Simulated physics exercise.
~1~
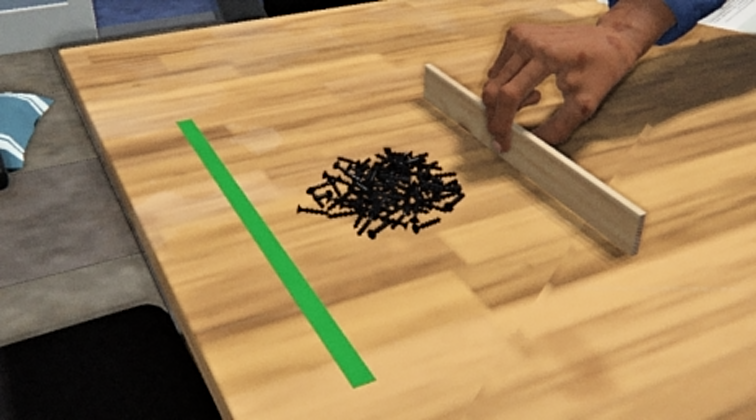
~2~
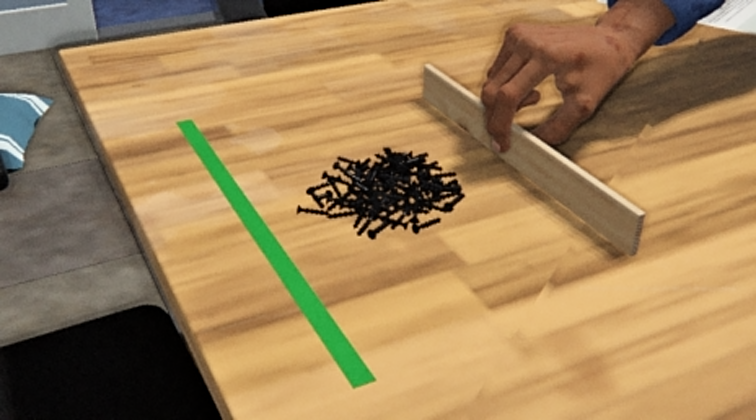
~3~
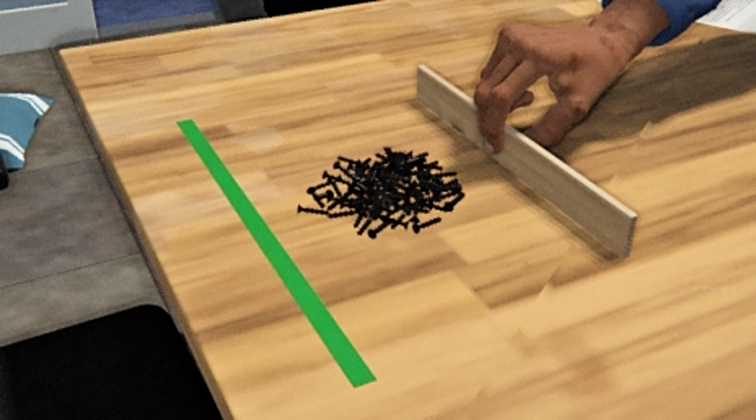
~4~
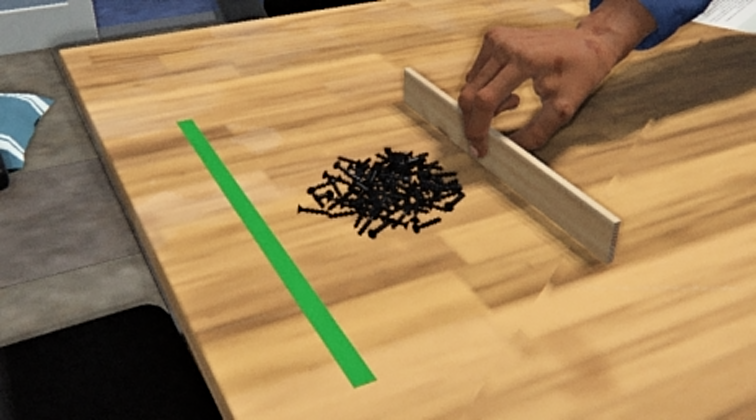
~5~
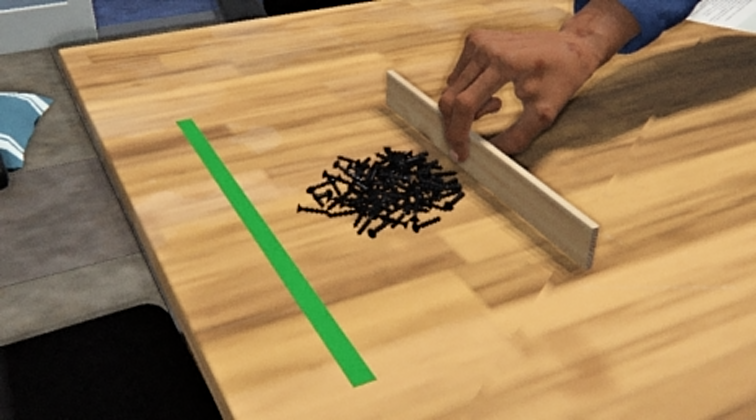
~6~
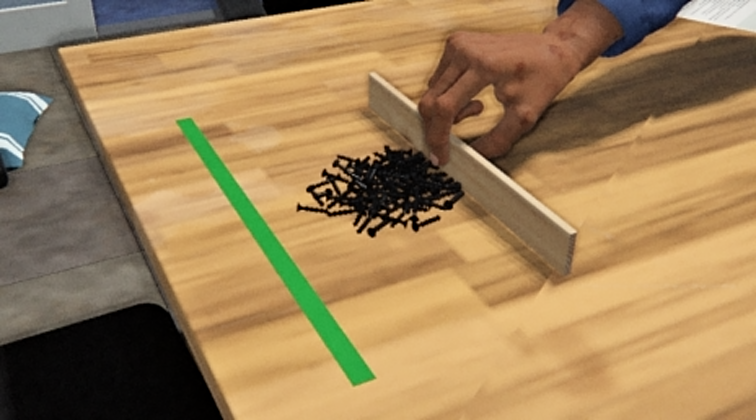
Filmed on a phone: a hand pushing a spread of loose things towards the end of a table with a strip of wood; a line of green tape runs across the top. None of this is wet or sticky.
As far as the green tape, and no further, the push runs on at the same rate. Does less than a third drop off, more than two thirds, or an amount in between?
The share that drops off is less than a third.
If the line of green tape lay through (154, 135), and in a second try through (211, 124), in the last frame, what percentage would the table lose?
Roughly 60 per cent the first time and 0 per cent the second.
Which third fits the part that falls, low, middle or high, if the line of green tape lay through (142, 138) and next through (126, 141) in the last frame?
First try: Over two thirds; second try: Above two thirds.
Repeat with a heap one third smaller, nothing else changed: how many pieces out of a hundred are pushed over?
Around 10 percent.
Soon after the last picture, strip of wood still moving, near (351, 164); heap all on the table, its front near (268, 235).
A little later, strip of wood stopped at the green tape; heap a stray few over the edge.
Later still, strip of wood stopped at the green tape; heap a small part over the edge.
At rest, strip of wood stopped at the green tape; heap a small part over the edge.
